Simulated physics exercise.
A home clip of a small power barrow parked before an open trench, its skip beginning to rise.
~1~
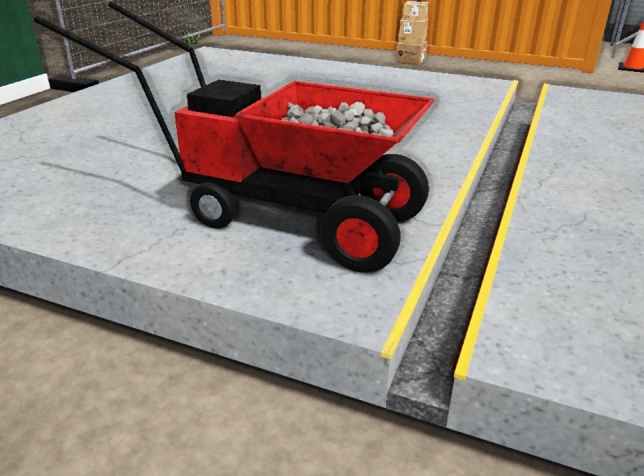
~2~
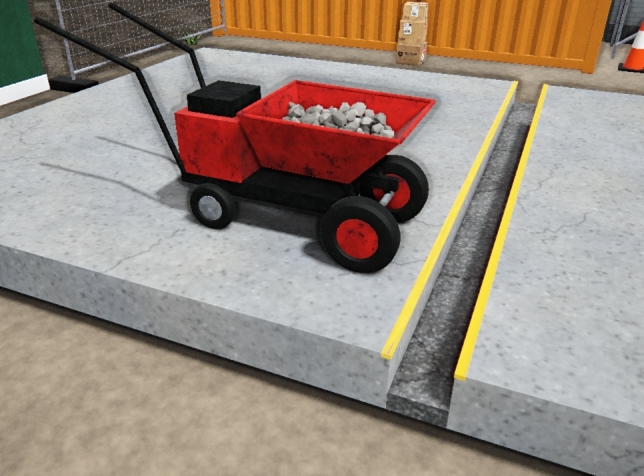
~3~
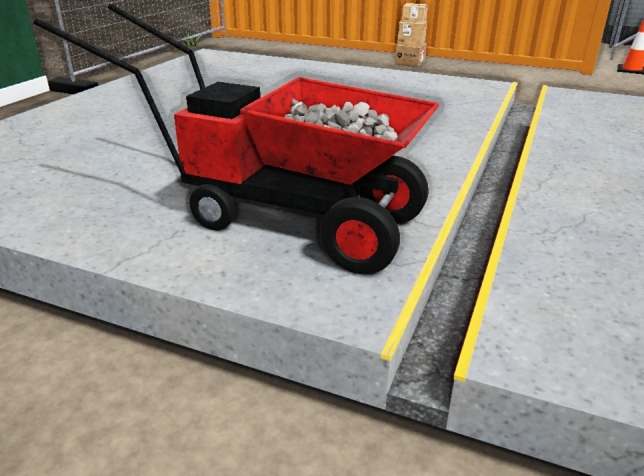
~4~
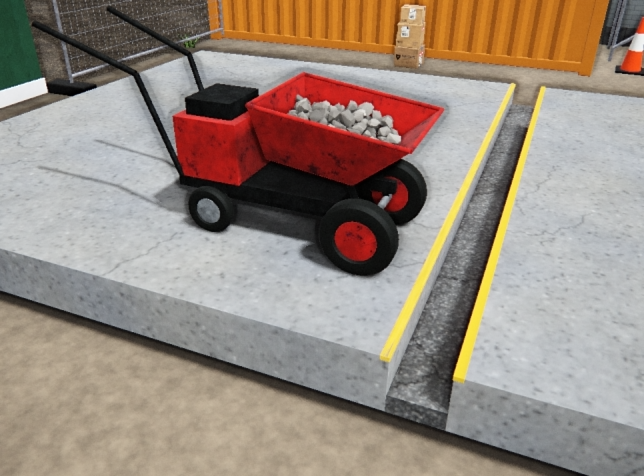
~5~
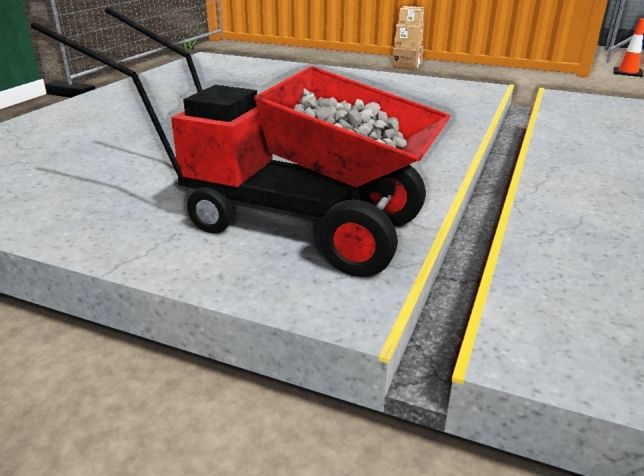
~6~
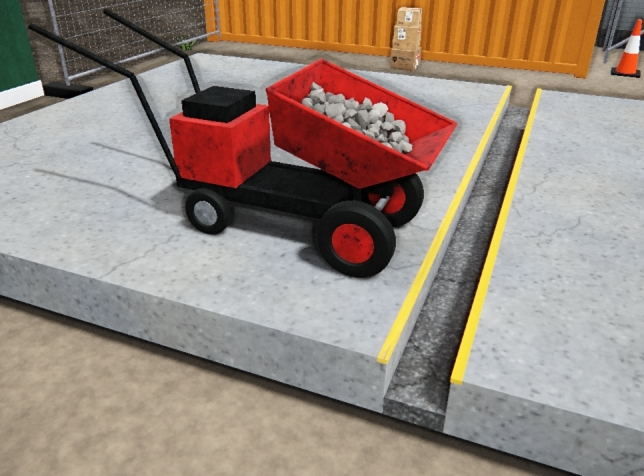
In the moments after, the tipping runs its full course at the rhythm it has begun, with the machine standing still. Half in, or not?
Between the edges lies under half of the load.
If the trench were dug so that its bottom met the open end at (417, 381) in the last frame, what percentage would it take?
Some 30 per cent.
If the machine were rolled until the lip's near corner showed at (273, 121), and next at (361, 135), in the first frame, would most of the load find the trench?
First below a half, then more than half.
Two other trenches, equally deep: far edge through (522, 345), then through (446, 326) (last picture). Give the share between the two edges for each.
The first gives 90 %, the second 0 %.
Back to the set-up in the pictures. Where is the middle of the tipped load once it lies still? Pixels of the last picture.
Close to (517, 270).
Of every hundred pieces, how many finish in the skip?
It comes to 0 per cent or so.
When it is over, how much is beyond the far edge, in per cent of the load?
About 75 per cent.
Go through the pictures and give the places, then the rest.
In the first frame, lip of the skip at (398, 141), level; top of the load at (338, 119), broken stones; first edge of the trench at (407, 310); far edge at (474, 327), the trench under half as wide as the skip, and about as deep as wide.
In the second frame, lip of the skip at (400, 142), level; top of the load at (339, 119).
In the third frame, lip of the skip at (404, 146), tipped barely; top of the load at (319, 118).
In the fourth frame, lip of the skip at (410, 152), tipped a little; top of the load at (323, 117).
In the fifth frame, lip of the skip at (418, 159), tipped a little; top of the load at (326, 116).
In the sixth frame, lip of the skip at (427, 169), tipped clearly; top of the load at (324, 105); first edge of the trench at (403, 315); far edge at (470, 332).
Soon, skip tipped steeply; all in the skip.
A while on, skip tipped right over; most in the skip; a stray few in or heaped over the trench; about a quarter beyond it; a stray few falling.
Towards the end, skip tipped right over; a small part in the skip; about a quarter in or heaped over the trench; most beyond it.
Finally, skip tipped right over; a stray few in the skip; about a quarter in or heaped over the trench; most beyond it.
